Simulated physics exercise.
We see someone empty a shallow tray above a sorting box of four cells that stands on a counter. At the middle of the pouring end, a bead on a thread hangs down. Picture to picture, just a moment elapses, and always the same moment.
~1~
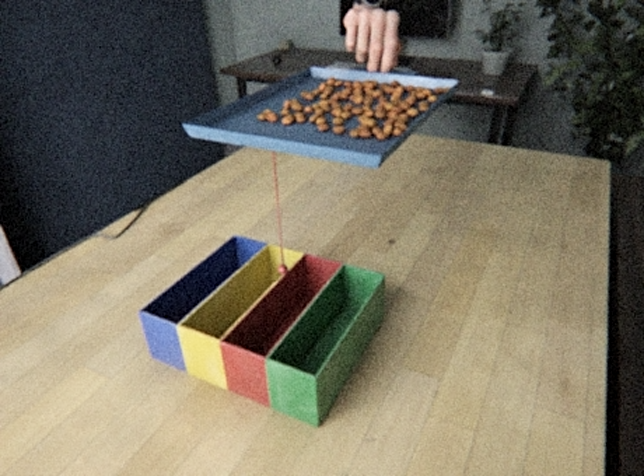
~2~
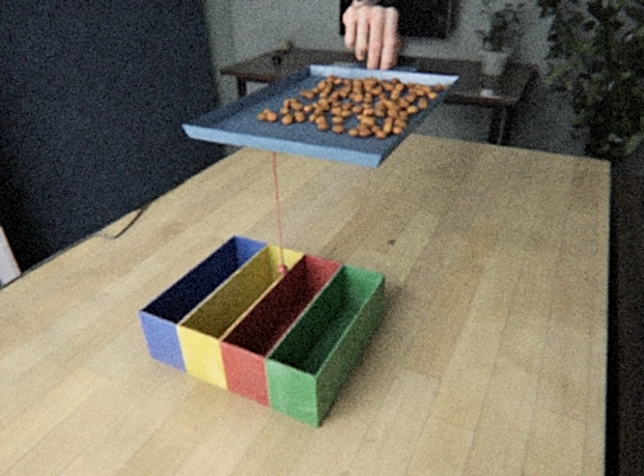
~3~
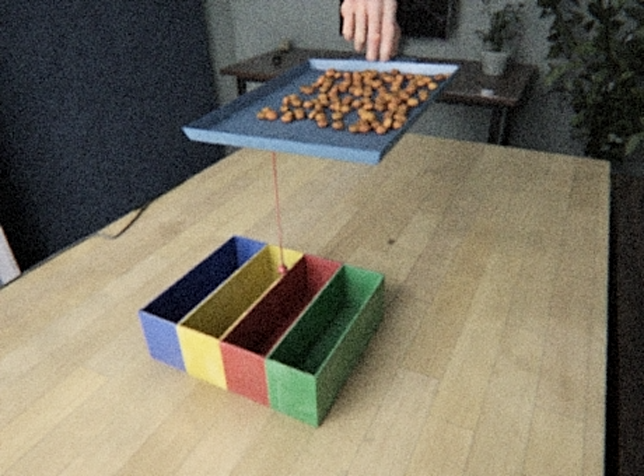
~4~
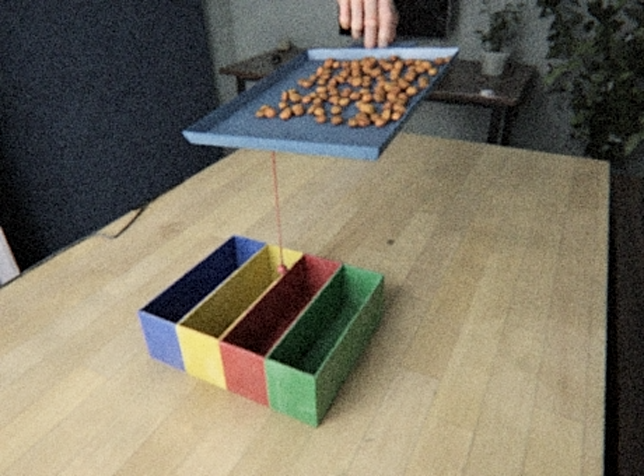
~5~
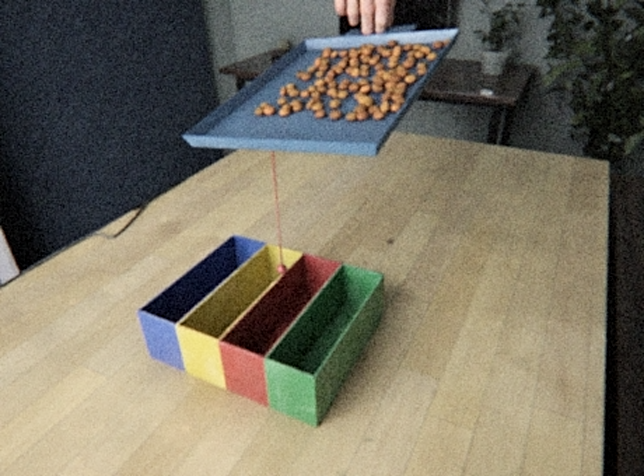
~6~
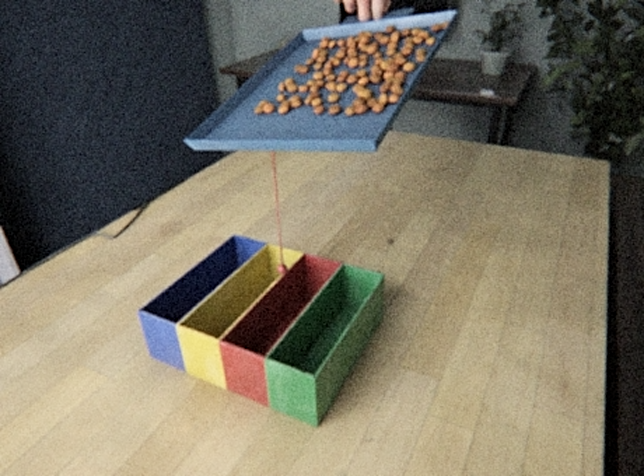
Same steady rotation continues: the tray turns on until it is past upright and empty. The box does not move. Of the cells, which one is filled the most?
The blue cell is filled the most.
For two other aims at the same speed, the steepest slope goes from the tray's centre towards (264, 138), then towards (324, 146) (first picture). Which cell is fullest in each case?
Try 1 - the cell in blue; try 2 - the cell in green.
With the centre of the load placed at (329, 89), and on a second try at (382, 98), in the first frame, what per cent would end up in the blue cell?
It's 70 percent the first time and 50 percent the second.
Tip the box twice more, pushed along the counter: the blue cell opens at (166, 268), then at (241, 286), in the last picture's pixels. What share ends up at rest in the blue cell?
The first try yields 40% and the second yields 0%.
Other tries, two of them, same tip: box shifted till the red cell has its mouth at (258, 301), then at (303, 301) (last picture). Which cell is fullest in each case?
Placing A: The blue cell / placing B: The cell in blue.
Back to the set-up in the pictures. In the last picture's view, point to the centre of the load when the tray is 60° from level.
(218, 149).
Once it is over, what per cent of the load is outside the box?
I'd put it at about 30 percent.
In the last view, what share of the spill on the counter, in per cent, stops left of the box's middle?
Around 100 percent of the pieces.
Just after the last frame, tray tipped steeply; the larger part on the tray; roughly a quarter falling or outside the box.
A moment on, tray tipped right over; about a tenth on the tray; roughly a third in the blue cell; about a tenth in the yellow cell; just a few in the red cell; roughly a third falling or outside the box.
Further on, tray tipped past a quarter turn; roughly two thirds in the blue cell; about a tenth in the yellow cell; just a few in the red cell; roughly a third falling or outside the box.
When it is over, tray tipped past a quarter turn; roughly two thirds in the blue cell; about a tenth in the yellow cell; just a few in the red cell; not one in the green cell; roughly a third outside the box.
